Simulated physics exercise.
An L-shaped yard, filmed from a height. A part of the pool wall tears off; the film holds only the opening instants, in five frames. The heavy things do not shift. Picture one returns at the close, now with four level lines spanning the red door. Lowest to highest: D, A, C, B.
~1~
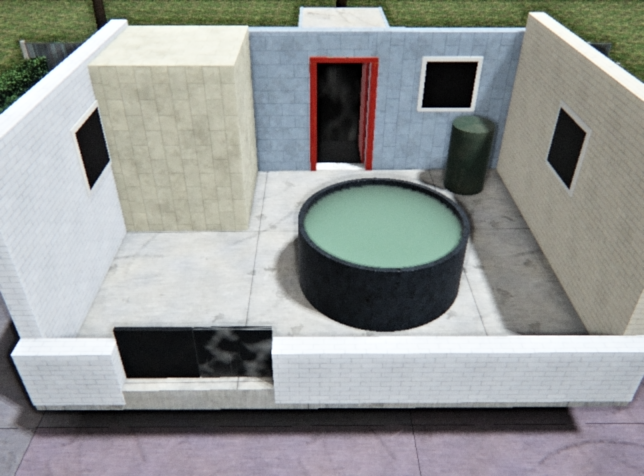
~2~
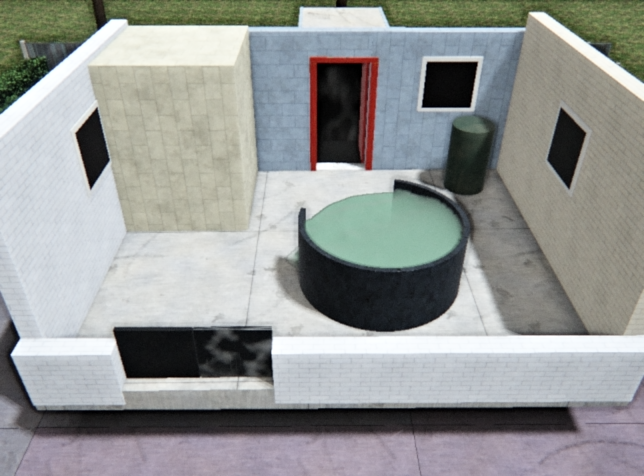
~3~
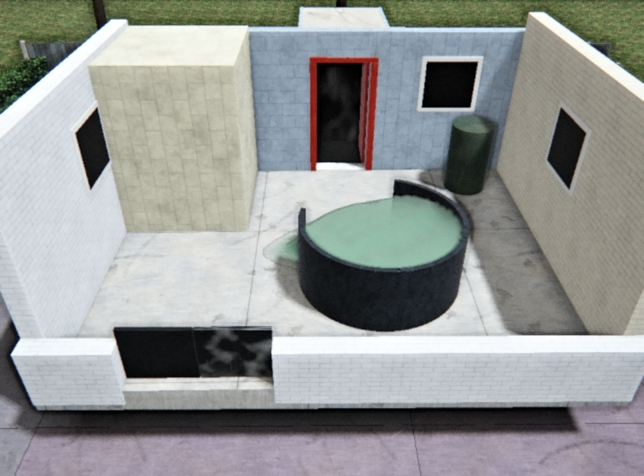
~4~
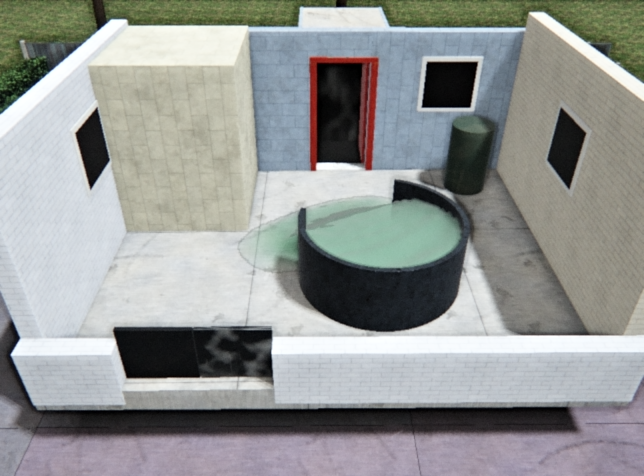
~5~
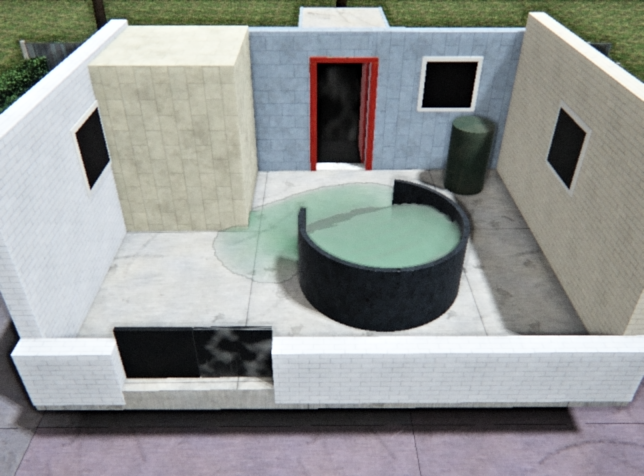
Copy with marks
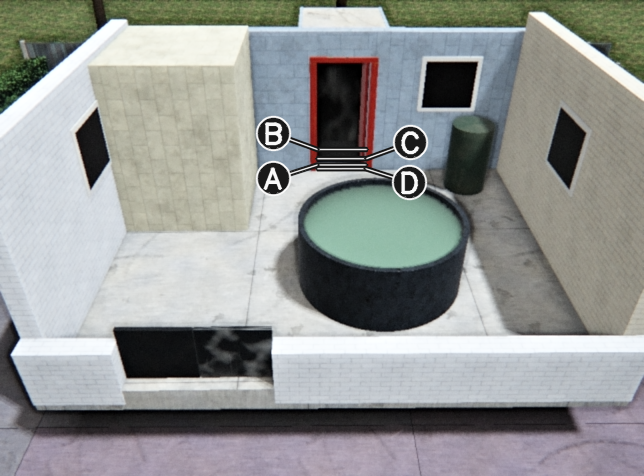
The clip opens on a walled yard seen from above, with a round, dark-sided pool of still green water and a red doorway behind. A section of the pool's back-left wall disappears, and water pours through the gap, spreading leftward in a widening sheet over the pale paving.
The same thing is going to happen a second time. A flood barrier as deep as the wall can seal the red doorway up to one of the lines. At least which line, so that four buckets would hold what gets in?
Go for B.
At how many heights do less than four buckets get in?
One of the four.
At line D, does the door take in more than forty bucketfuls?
Yes, clearly.
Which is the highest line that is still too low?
The answer is C.
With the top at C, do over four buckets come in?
Yes.
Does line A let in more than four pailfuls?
Yes.
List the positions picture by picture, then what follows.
In the first frame, water in the pool at rest, its middle at (382, 224); foot of the red doorway at (341, 170); shut gate at (195, 335).
In the second frame, water covers 2 % of the ground, its front hidden from here.
In the third frame, 6 % of the ground under water, visible out to (282, 251).
In the fourth frame, 12 % of the ground under water, visible out to (252, 240).
In the fifth frame, 21 % of the ground under water, visible out to (223, 230).
In white, A at (341, 164); B at (342, 149); C at (341, 158); D at (341, 168); from the bottom up D, A, C, B.
If A is chosen, dozens of bucketfuls pour in.
If B is chosen, a bucket or two gets in.
If C is chosen, about 12 bucketfuls get in.
If D is chosen, dozens of bucketfuls pour in.
